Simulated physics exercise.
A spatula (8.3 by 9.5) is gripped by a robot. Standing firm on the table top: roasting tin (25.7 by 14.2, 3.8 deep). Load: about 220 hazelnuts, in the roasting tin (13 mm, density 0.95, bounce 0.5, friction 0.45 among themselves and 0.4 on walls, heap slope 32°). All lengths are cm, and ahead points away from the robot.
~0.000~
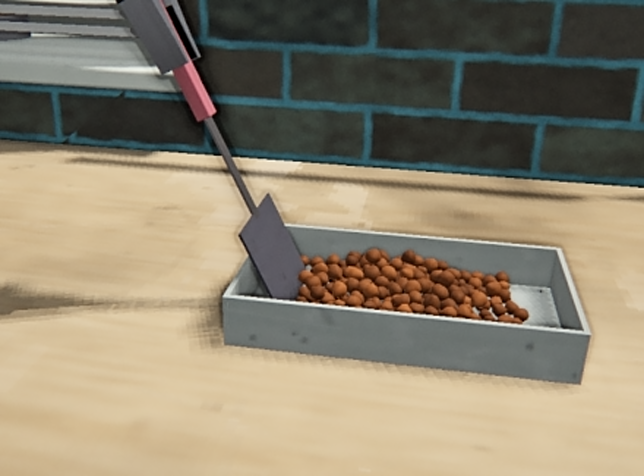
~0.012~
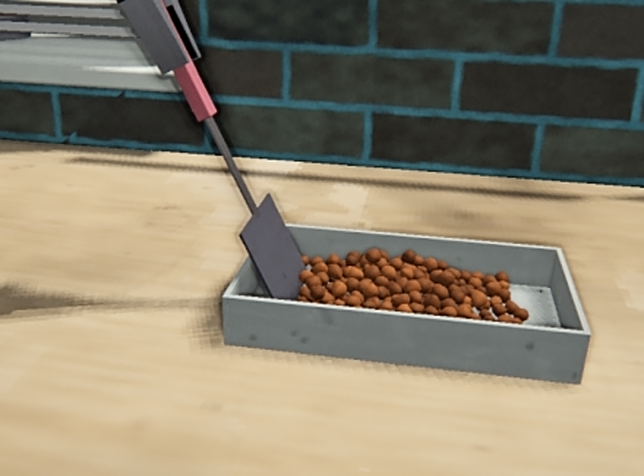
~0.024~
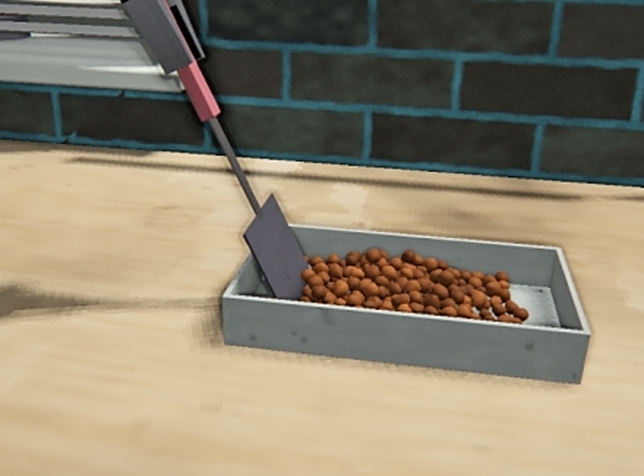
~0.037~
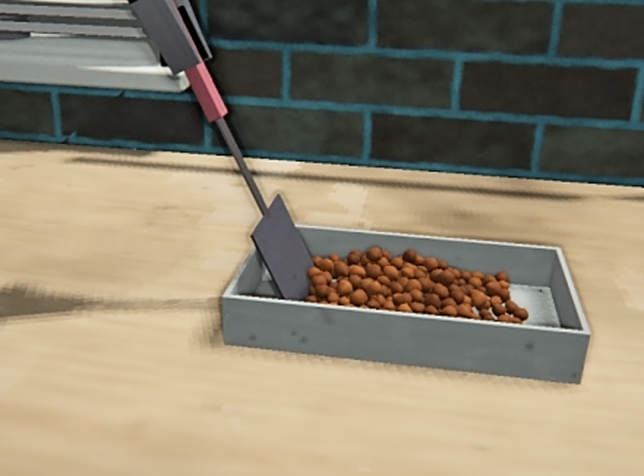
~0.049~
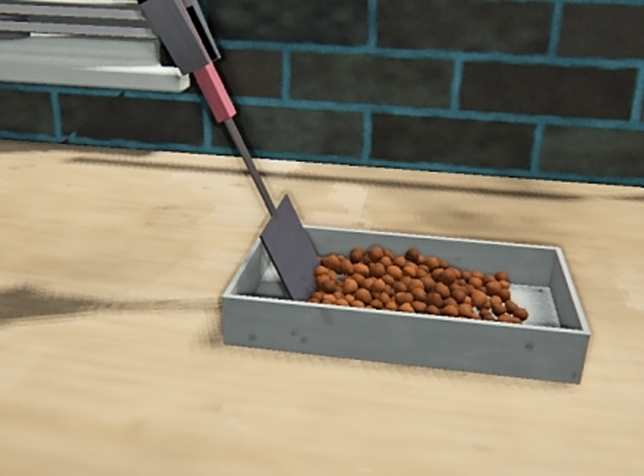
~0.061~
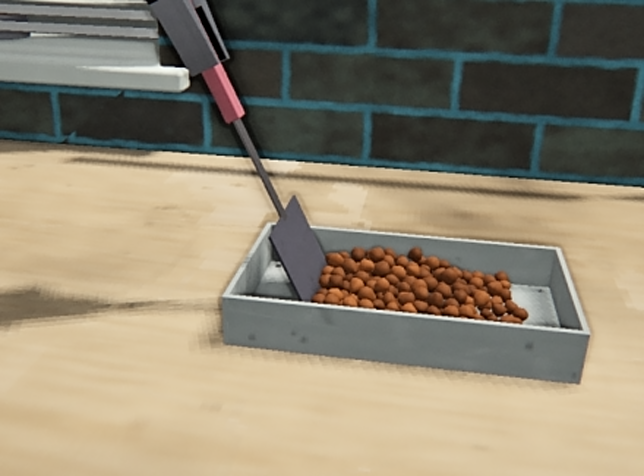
The footage shows a robot arm holding a dark spatula at the left end of a grey tin of round brown nuts on a table; the blade starts nearly still, then slides slightly right, pushing the nearest nuts a little.
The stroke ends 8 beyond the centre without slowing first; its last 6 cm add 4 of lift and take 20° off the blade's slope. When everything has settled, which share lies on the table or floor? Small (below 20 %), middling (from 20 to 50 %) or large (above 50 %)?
A small share, below 20 %, ends on the table or floor.
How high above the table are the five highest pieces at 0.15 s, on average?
Some 5 cm.
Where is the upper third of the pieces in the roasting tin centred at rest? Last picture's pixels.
Near (533, 296).
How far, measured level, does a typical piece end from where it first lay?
About 5 cm.
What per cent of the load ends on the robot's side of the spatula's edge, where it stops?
Some 40 per cent.
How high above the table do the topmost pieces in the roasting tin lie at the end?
Some 4.5 cm.
After 0.15 s, sloping 64°, highest piece 5 above the table; 216 in the roasting tin.
After 0.25 s, sloping 57°, highest piece 7 above the table; 216 in the roasting tin.
After 0.49 s, sloping 44°, highest piece 5 above the table; 198 in the roasting tin, 16 on the table or floor, 2 on the blade or in flight.
After 1.54 s, sloping 44°, highest piece 4 above the table; 198 in the roasting tin, 18 on the table or floor.
In the end, 198 in the roasting tin, 18 on the table or floor. That is 8 % on the table or floor.
